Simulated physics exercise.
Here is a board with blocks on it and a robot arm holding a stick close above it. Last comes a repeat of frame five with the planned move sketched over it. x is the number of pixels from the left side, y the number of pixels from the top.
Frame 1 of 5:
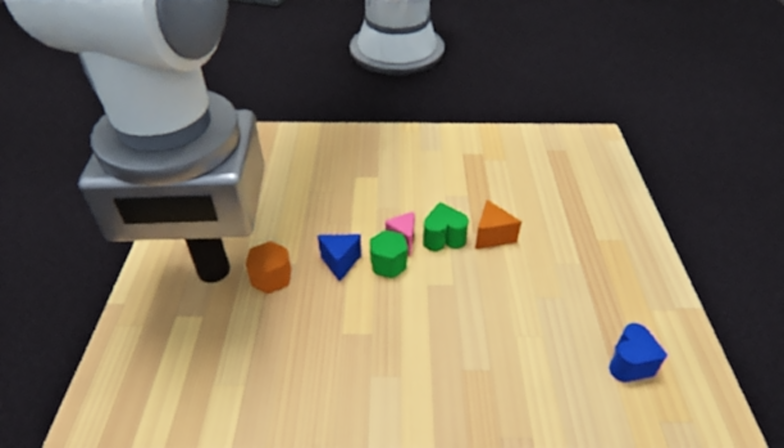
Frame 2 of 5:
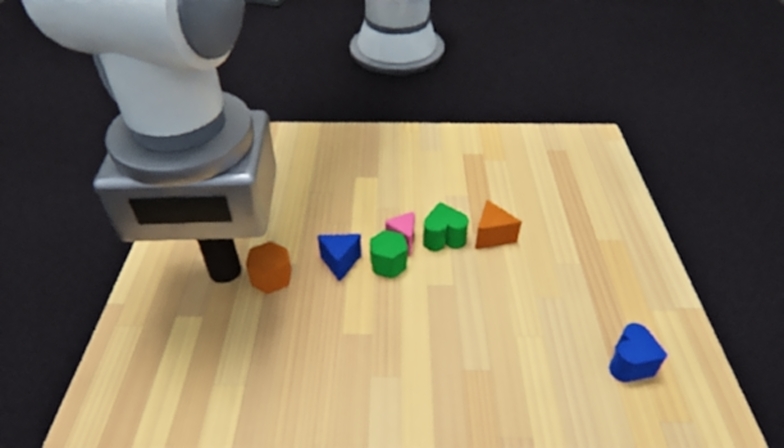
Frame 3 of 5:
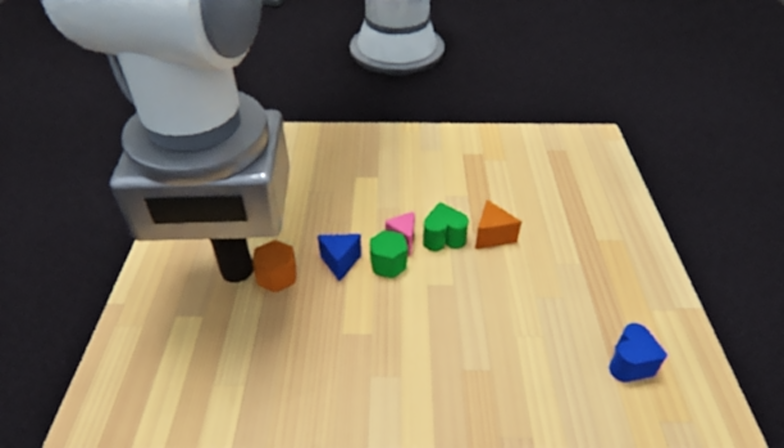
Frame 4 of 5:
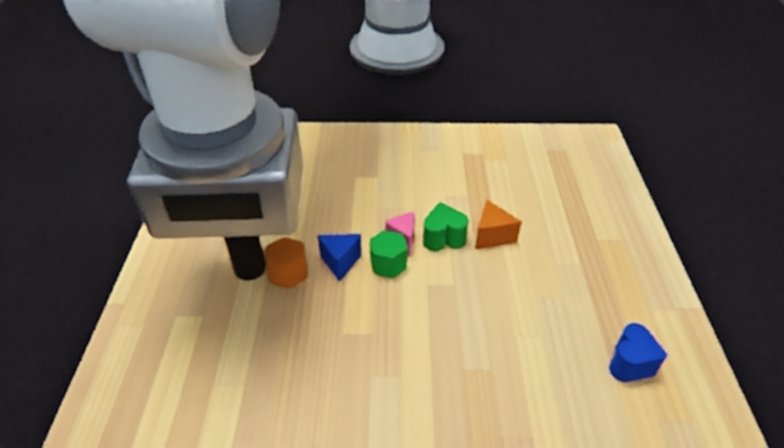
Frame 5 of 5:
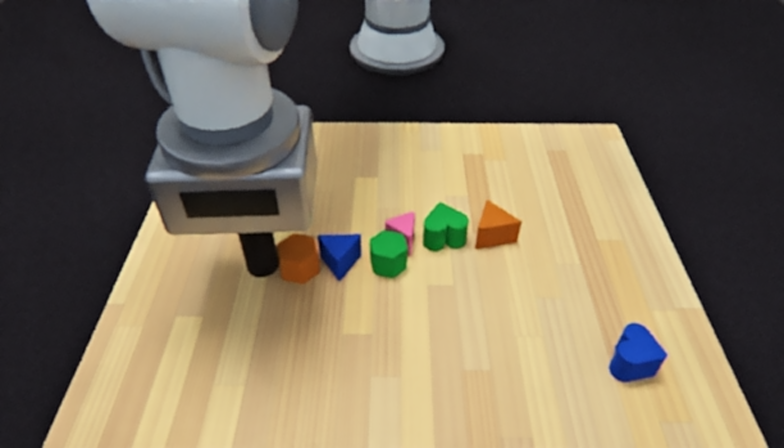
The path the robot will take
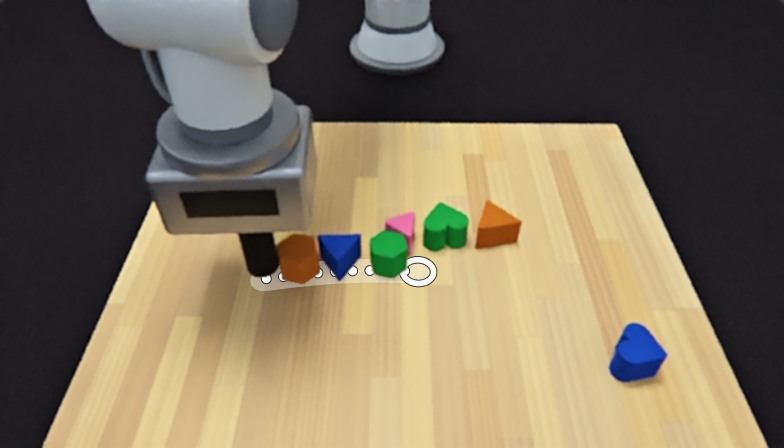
A robot arm holding a short black stick stands over the left side of a light wooden board, seen from above at an angle against a dark background. An orange hexagon, blue triangle, green hexagon, pink triangle, green heart and orange triangle stretch rightward, with a blue block at lower right. The stick moves right and pushes the orange hexagon a short way beside the blue triangle, while the camera stays still.
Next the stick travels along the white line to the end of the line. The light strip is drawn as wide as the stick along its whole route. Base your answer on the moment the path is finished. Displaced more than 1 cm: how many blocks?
Here I'd predict at least three blocks moving more than 1 cm.
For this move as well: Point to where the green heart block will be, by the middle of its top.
At roughly (459, 208).
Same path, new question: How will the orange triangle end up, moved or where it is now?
By the end it is where it was.
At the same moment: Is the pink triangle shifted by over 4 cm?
My answer is no.
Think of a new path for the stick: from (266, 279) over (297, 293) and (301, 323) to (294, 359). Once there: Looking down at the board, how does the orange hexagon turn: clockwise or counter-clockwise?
Overhead view: Anti-clockwise.
Path on the board, from (266, 279) by way of (317, 273) and (368, 271) to (418, 271).
The first path, step by step. One third of the way, stick at (316, 260); orange hexagon at (340, 232), turned 45° anticlockwise; blue triangle at (372, 224), turned 35° clockwise; pink triangle at (406, 221).
Two thirds of the way, stick at (368, 258); orange hexagon at (353, 224), turned 70° anticlockwise; blue triangle at (384, 217), turned 15° clockwise; green hexagon at (400, 241); pink triangle at (418, 212), turned 25° clockwise.
At the end, stick at (419, 259); orange hexagon at (353, 224), turned 70° anticlockwise; blue triangle at (384, 217), turned 15° clockwise; green hexagon at (441, 231), turned 60° anticlockwise; pink triangle at (419, 210), turned 15° clockwise; green heart block at (459, 208); orange triangle in place.
